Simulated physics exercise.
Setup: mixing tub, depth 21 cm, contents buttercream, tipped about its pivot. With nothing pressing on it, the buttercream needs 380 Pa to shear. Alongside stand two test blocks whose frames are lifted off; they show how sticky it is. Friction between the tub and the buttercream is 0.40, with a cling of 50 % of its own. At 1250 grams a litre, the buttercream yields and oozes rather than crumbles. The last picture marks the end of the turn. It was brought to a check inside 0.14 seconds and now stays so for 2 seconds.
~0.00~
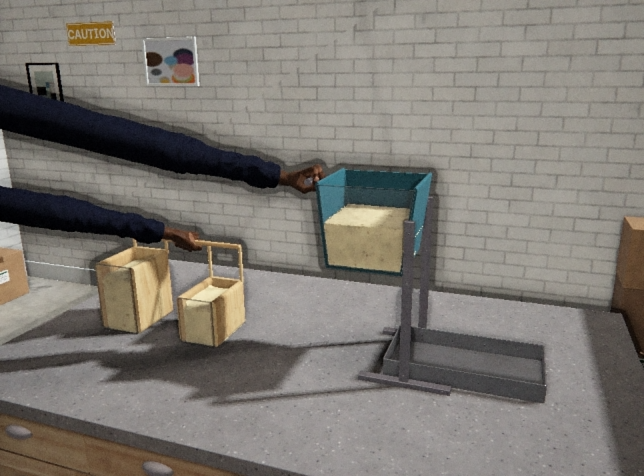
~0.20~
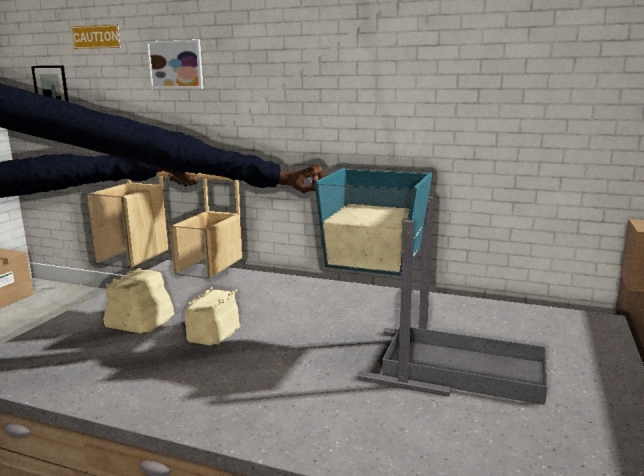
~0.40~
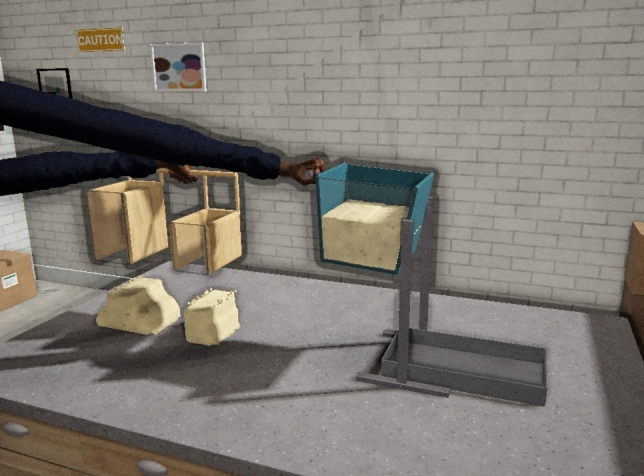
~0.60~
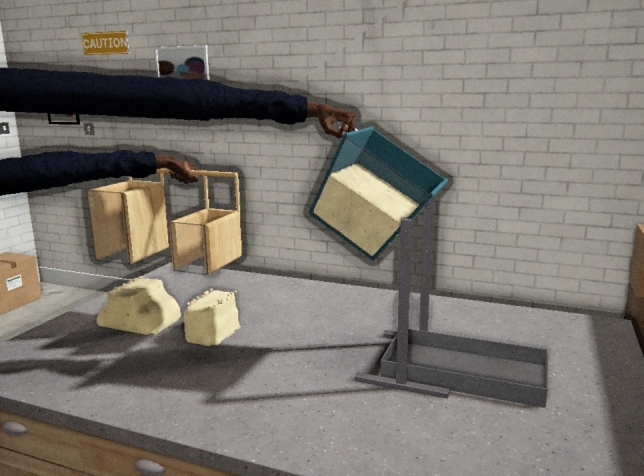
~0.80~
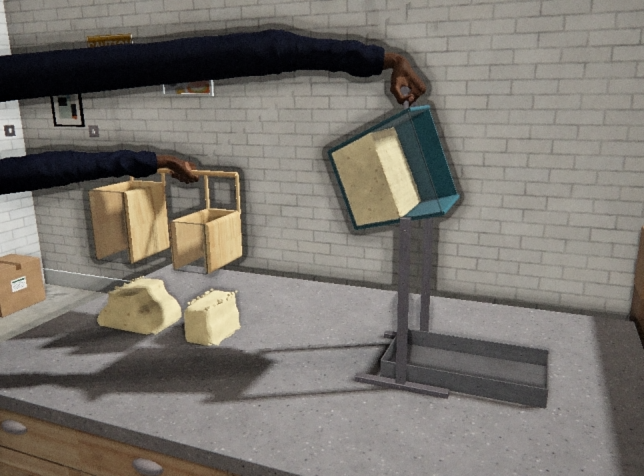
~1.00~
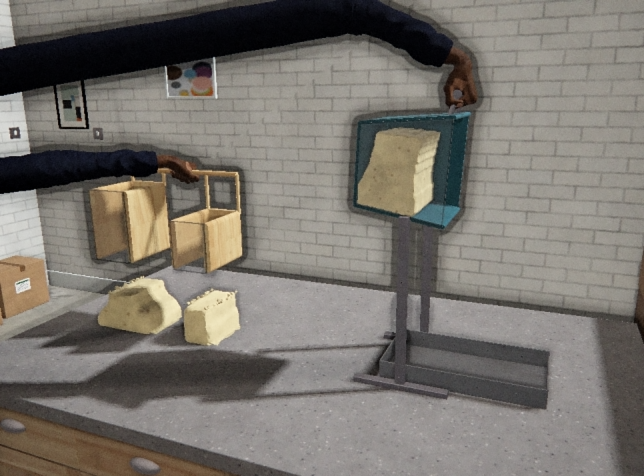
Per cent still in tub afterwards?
Approx. 49 %.
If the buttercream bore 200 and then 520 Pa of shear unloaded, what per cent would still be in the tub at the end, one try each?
Result: 35 % for the first case, 55 % for the second.
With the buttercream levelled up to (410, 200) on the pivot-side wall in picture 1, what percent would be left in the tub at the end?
Roughly 30 per cent would still be in the tub at the end.
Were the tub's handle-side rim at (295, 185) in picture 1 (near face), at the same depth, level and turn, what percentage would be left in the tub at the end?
35 %, roughly.
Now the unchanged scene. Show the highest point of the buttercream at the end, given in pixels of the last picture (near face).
I'd say it peaks at roughly (389, 185) in the last picture.
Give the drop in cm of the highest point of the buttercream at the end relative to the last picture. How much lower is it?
Roughly 12 cm.
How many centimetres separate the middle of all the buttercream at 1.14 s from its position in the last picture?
Something like 7 cm, give or take.
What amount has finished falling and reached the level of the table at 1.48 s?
Roughly 14 per cent.
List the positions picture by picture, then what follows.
The first frame shows handle-side rim at (319, 184), tilt 0 degrees; top of the buttercream at (341, 224); blocks stand 18 cm, 12 cm (left to right).
The second frame shows handle-side rim at (318, 183), tilt 0 degrees; top of the buttercream at (340, 223); blocks stand 15 cm, 11 cm (left to right).
The third frame shows handle-side rim at (319, 177), tilt 4 degrees; top of the buttercream at (327, 217); blocks stand 12 cm, 11 cm (left to right).
The fourth frame shows handle-side rim at (347, 136), tilt 32 degrees; top of the buttercream at (334, 177); blocks stand 12 cm, 11 cm (left to right).
The fifth frame shows handle-side rim at (409, 112), tilt 69 degrees; top of the buttercream at (372, 136); blocks stand 12 cm, 11 cm (left to right).
The sixth frame shows handle-side rim at (454, 120), tilt 93 degrees; top of the buttercream at (381, 133); blocks stand 12 cm, 11 cm (left to right).
After 1.14 s, the tub is at 93 degrees and holds 97 %.
After 1.31 s, the tub is at 93 degrees and holds 56 %.
After 1.48 s, the tub is at 93 degrees and holds 49 %.
After 1.65 s, the tub is at 93 degrees and holds 49 %.
After 3.00 s, at the end, the tub is at 93 degrees and holds 49 %.
